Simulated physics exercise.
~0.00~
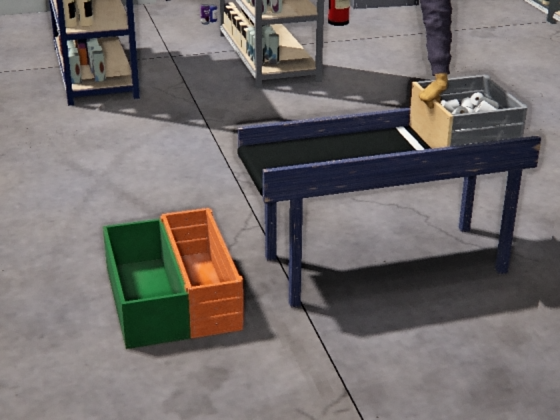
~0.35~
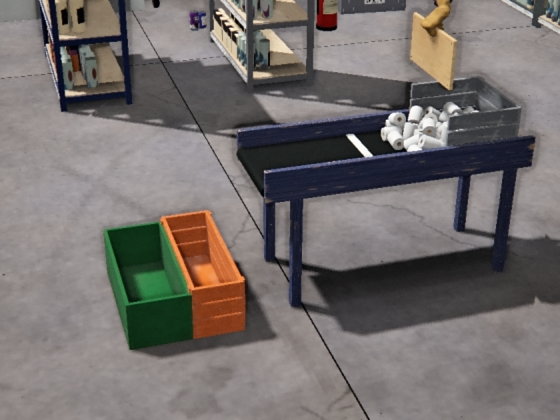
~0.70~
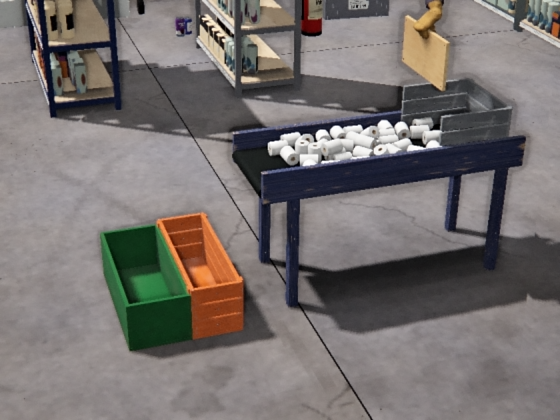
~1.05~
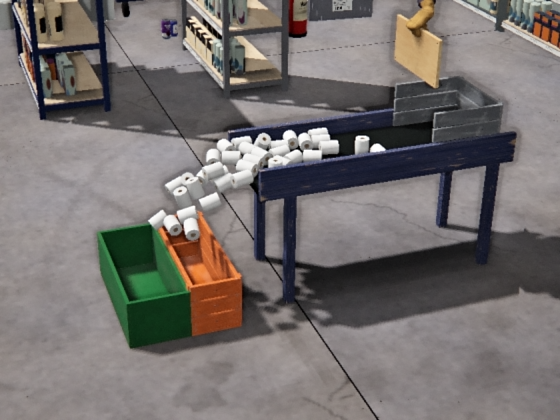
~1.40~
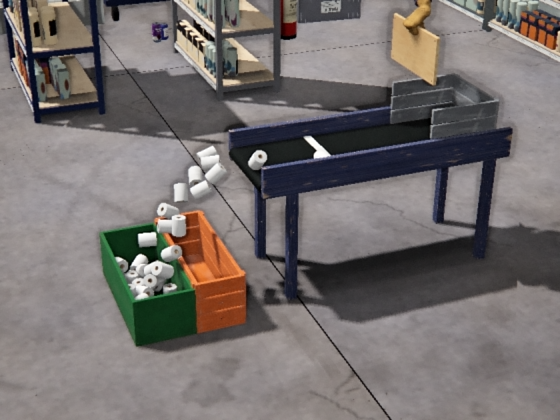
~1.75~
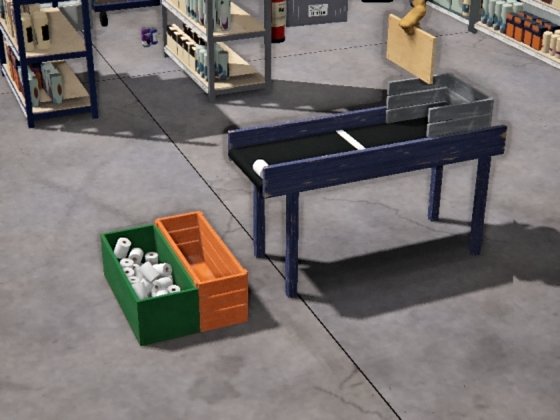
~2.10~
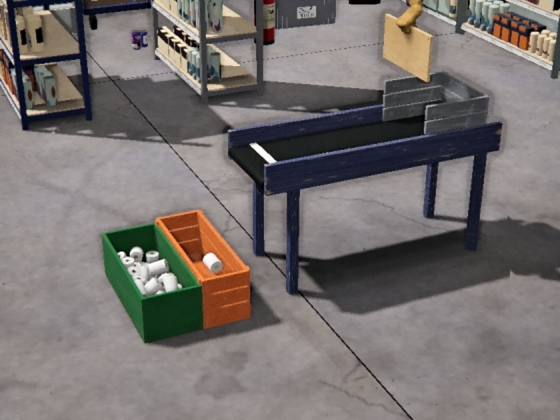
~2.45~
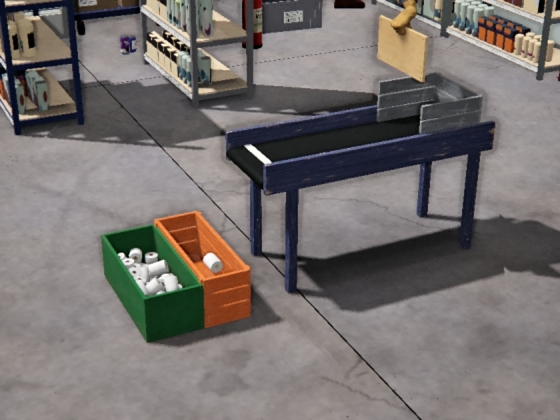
The clip shows a gate lifting from a grey pen on a blue-framed belt, which carries loose white paper rolls left and drops them off its end. Most land in the green bin beyond the orange box, while a single roll finally rests in the orange box.
